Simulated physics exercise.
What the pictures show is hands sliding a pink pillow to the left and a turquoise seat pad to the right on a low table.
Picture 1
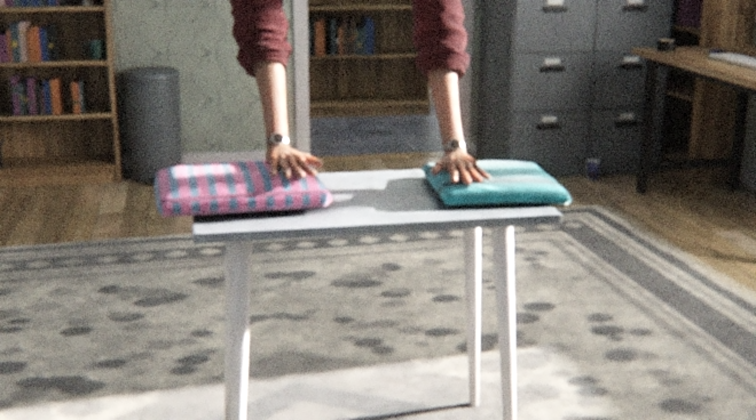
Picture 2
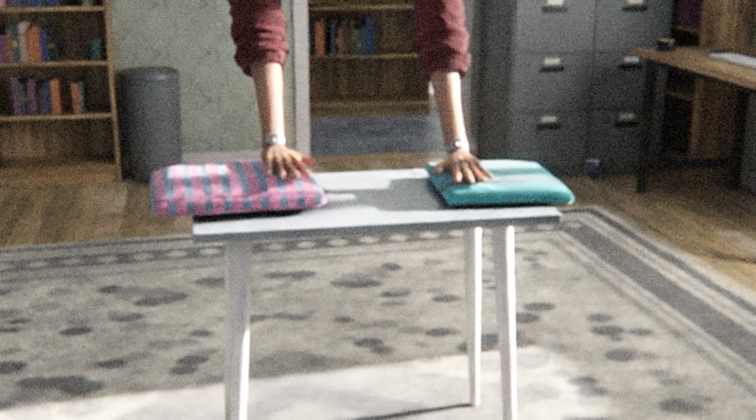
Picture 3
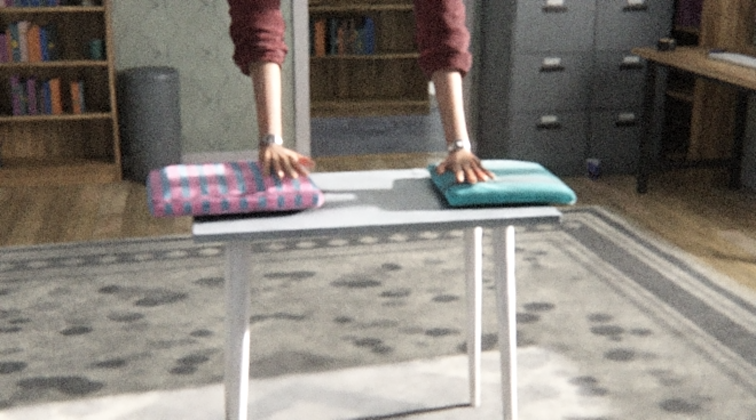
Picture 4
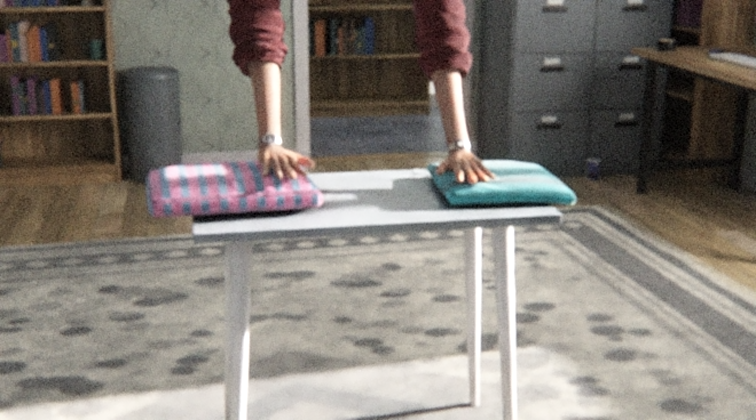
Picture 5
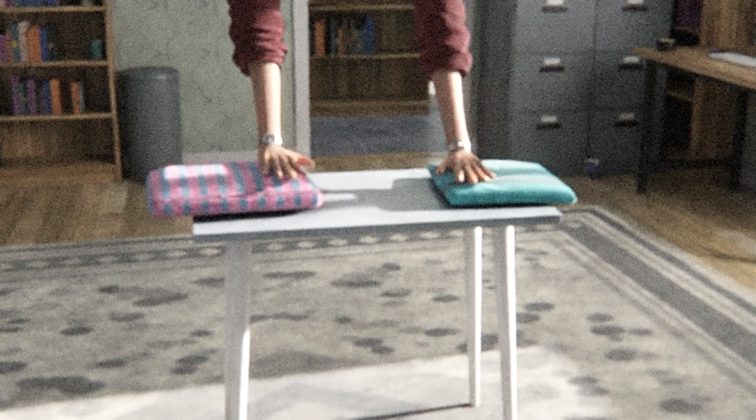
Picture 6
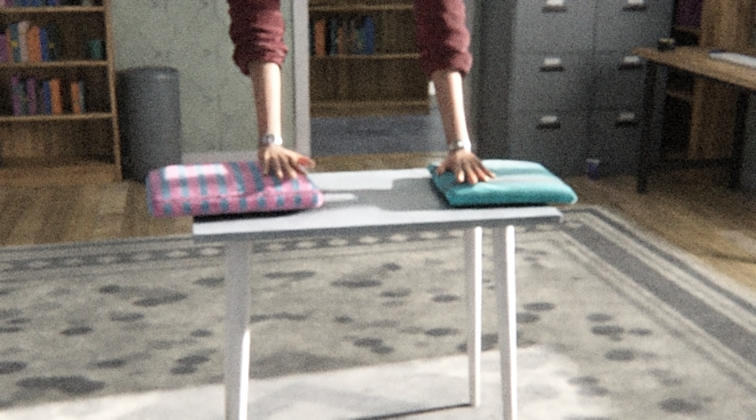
In the video, two hands press on a pink striped cushion and a turquoise cushion on a low table, nudging them slightly outward to the left and right, then staying nearly still with both cushions overhanging the ends.
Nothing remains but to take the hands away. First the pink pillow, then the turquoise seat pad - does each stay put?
Result: The pink pillow does not come off, the turquoise seat pad does not come off.
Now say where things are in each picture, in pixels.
Pillow tip (161, 201); seat pad tip (558, 191), in the first frame.
Pillow tip (156, 201); seat pad tip (561, 190), in the second frame.
Pillow tip (154, 202); seat pad tip (562, 190), in the third frame.
Pillow tip (153, 202); seat pad tip (563, 191), in the fourth frame.
Pillow tip (153, 202); seat pad tip (563, 190), in the fifth frame.
Pillow tip (153, 202), about a third past the edge; seat pad tip (563, 190), a small part past the edge, in the sixth frame.
Then, 0.48 s later than the last view, pillow at rest; seat pad at rest.
Finally, pillow at rest; seat pad at rest. The pink pillow holds its place and the turquoise seat pad stays up there.
